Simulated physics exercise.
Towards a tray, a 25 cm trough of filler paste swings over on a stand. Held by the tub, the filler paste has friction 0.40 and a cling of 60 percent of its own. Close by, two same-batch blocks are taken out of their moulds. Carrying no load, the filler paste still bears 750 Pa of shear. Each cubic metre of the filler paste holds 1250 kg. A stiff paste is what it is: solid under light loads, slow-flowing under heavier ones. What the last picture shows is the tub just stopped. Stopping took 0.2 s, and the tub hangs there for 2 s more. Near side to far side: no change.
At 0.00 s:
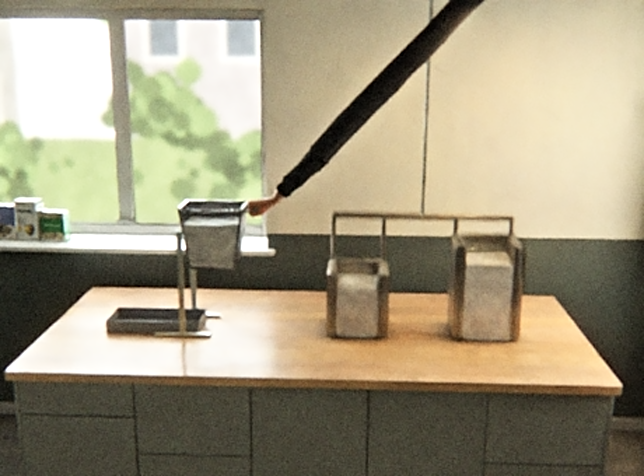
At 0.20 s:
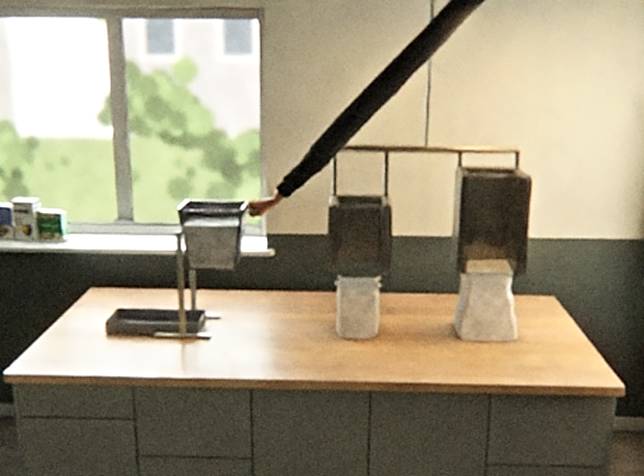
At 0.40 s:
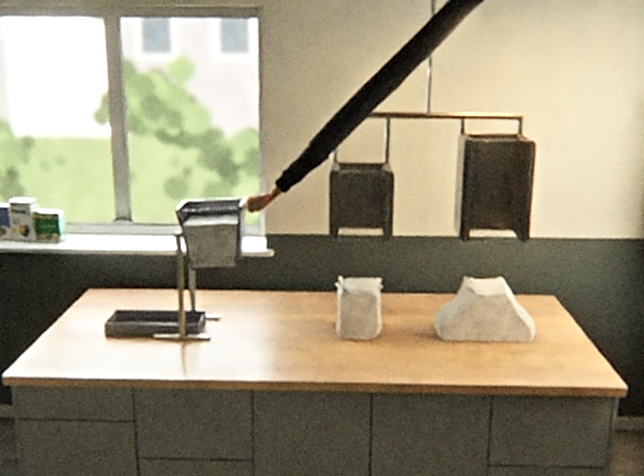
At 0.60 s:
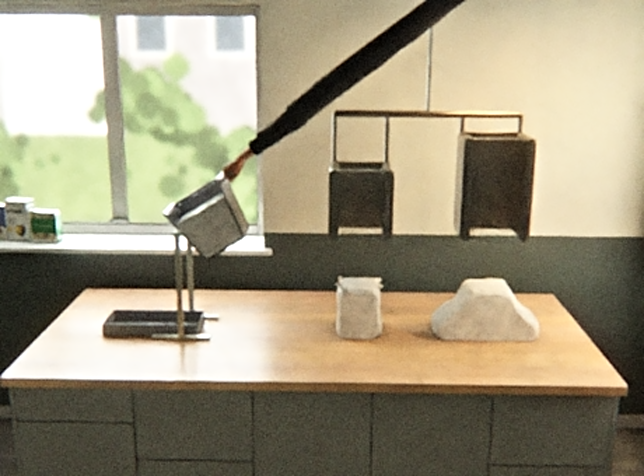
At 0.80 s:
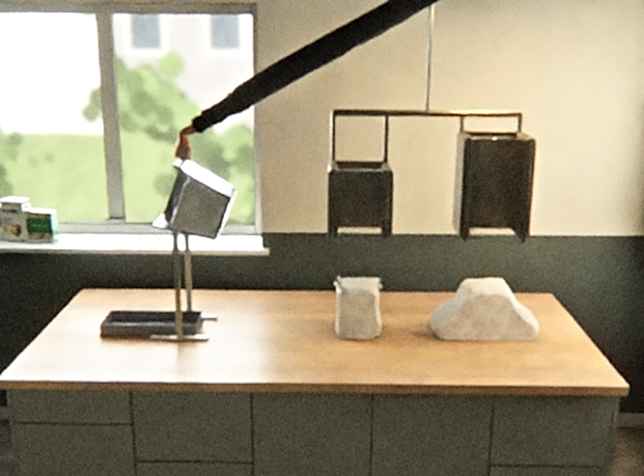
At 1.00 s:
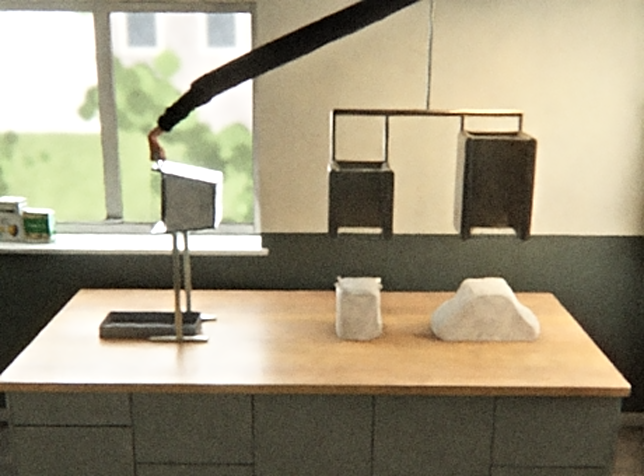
We see paired moulds lift off two pale blocks on a wooden counter, the taller right one slumping into a wide mound while the left barely settles; then a dark-sleeved arm swings a tub leftward onto its side.
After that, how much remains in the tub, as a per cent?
100 %.
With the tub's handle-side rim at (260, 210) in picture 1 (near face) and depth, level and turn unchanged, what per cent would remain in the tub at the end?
Around 50 percent would still be in the tub at the end.
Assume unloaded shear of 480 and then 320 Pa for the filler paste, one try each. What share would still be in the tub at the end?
Try one gives 60 per cent, try two gives 45 per cent.
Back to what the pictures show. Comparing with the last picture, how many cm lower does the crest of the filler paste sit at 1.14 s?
Around 1 cm below its level in the last picture.
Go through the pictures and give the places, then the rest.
In the first picture, handle-side rim at (240, 210), tilt 0 degrees; crest of the filler paste at (184, 224); block heights 23 cm, 35 cm (left to right).
In the second picture, handle-side rim at (241, 210), tilt 0 degrees; crest of the filler paste at (184, 225); block heights 23 cm, 32 cm (left to right).
In the third picture, handle-side rim at (239, 207), tilt 4 degrees; crest of the filler paste at (234, 223); block heights 22 cm, 23 cm (left to right).
In the fourth picture, handle-side rim at (216, 181), tilt 32 degrees; crest of the filler paste at (221, 198); block heights 22 cm, 22 cm (left to right).
In the fifth picture, handle-side rim at (173, 167), tilt 69 degrees; crest of the filler paste at (189, 178); block heights 22 cm, 22 cm (left to right).
In the sixth picture, handle-side rim at (151, 171), tilt 87 degrees; crest of the filler paste at (167, 179); block heights 22 cm, 22 cm (left to right).
After 1.14 s, the tub is at 87 degrees and holds 100 %.
After 1.31 s, the tub is at 87 degrees and holds 100 %.
After 1.48 s, the tub is at 87 degrees and holds 100 %.
After 1.65 s, the tub is at 87 degrees and holds 100 %.
After 3.00 s, the tub is at 87 degrees and holds 100 %.
